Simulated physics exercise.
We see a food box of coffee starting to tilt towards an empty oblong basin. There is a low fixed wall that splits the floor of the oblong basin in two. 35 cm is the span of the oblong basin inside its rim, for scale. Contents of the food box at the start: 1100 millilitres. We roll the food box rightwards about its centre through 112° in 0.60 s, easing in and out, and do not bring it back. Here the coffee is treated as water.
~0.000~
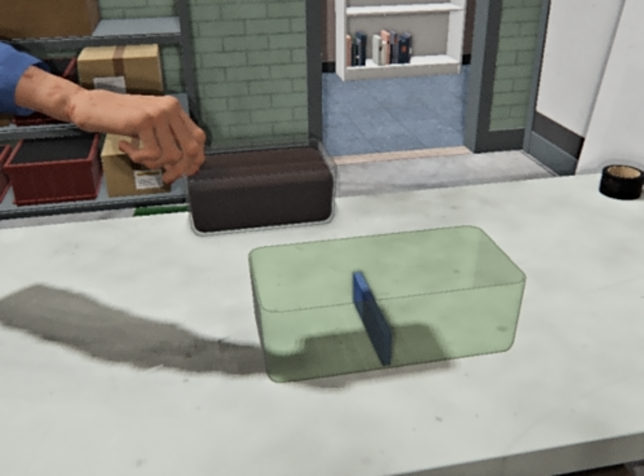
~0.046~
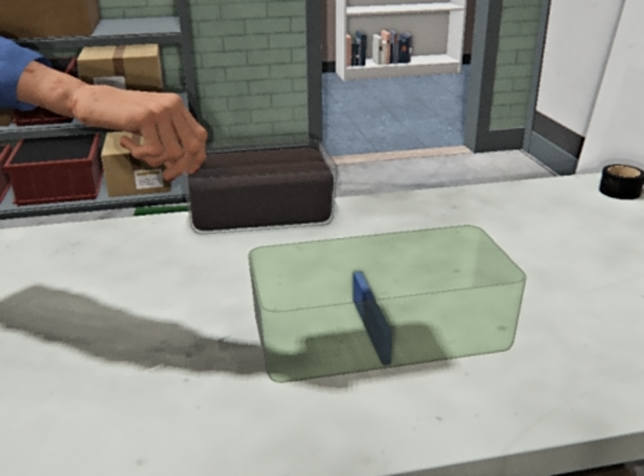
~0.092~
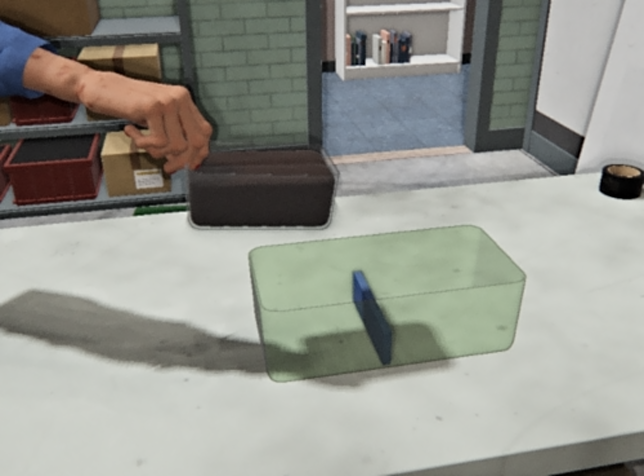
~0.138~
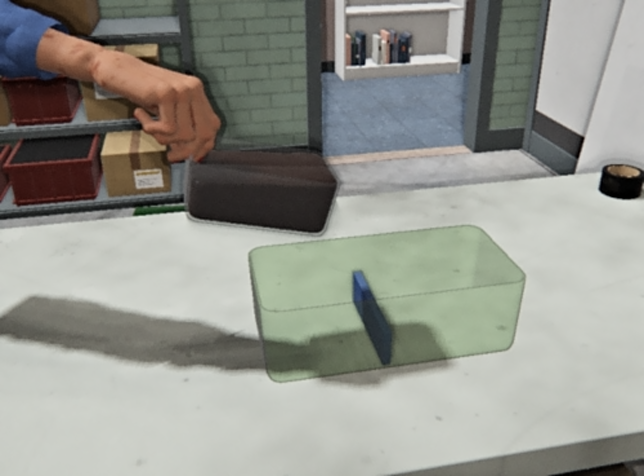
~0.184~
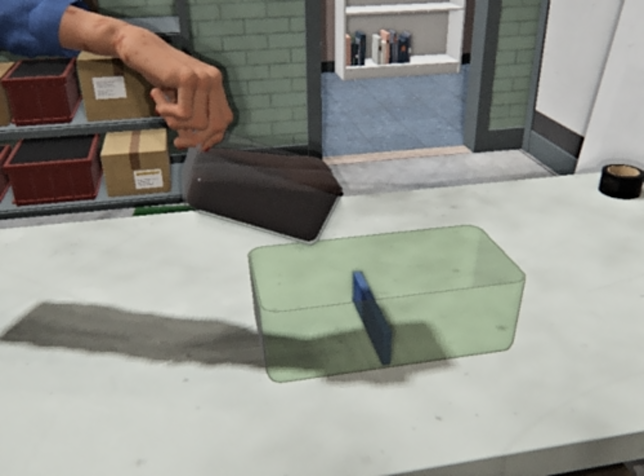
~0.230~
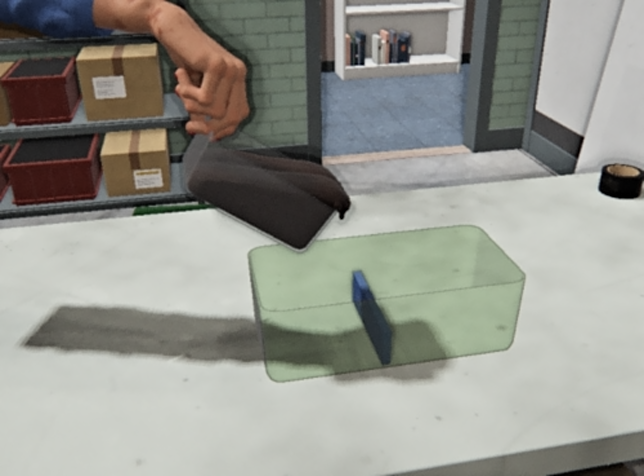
A hand tilting a dark box of coffee rightwards beside an empty, clear green oblong basin with a blue divider.
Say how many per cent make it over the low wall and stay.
About 33 per cent makes it over and stays.
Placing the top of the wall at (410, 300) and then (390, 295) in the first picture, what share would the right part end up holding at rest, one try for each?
I'd put it at about 15 per cent for the first and about 10 per cent for the second.
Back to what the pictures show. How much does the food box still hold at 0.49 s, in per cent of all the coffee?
Close to 10 percent of the liquid remains at that time.
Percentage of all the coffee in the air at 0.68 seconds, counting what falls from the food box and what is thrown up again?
Close to 14 per cent.
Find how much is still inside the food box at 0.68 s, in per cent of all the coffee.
I'd estimate some 1 per cent.
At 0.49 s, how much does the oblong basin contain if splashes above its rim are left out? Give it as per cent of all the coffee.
I'd estimate some 64 percent of the liquid.
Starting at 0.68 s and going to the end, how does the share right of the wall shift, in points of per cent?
The right part gains close to 4 per cent.
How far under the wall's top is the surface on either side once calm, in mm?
Looks like roughly 26 mm on the left and roughly 40 mm on the right.
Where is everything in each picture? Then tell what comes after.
In the first picture, tilt 0°; pouring edge (328, 154); surface from (186, 171) to (325, 160); the oblong basin's rim runs from (254, 280) to (502, 252); the wall's top is at (371, 301).
In the second picture, tilt 2°; pouring edge (329, 155); surface from (186, 170) to (326, 160).
In the third picture, tilt 6°; pouring edge (330, 161); surface from (188, 168) to (327, 162).
In the fourth picture, tilt 14°; pouring edge (332, 170); surface from (189, 165) to (330, 165).
In the fifth picture, tilt 24°; pouring edge (332, 182); surface from (189, 166) to (327, 174); 3 per cent is over the edge.
In the sixth picture, tilt 36°; pouring edge (329, 196); surface from (187, 162) to (318, 179); 9 per cent is over the edge.
Then, 0.49 s in, the tilt is 103° and 9 per cent is still to pour, 34 is left of the wall and 29 right of it.
Then, 0.68 s in, the tilt is 112° and 1 per cent is still to pour, 53 is left of the wall and 29 right of it.
Then, 0.88 s in, the tilt is 112° and 0 per cent is still to pour, 59 is left of the wall and 33 right of it.
Then, 1.10 s in, the tilt is 112° and 0 per cent is still to pour, 59 is left of the wall and 33 right of it.
Finally, 59 per cent lies left of the wall, 33 right of it and 8 outside.
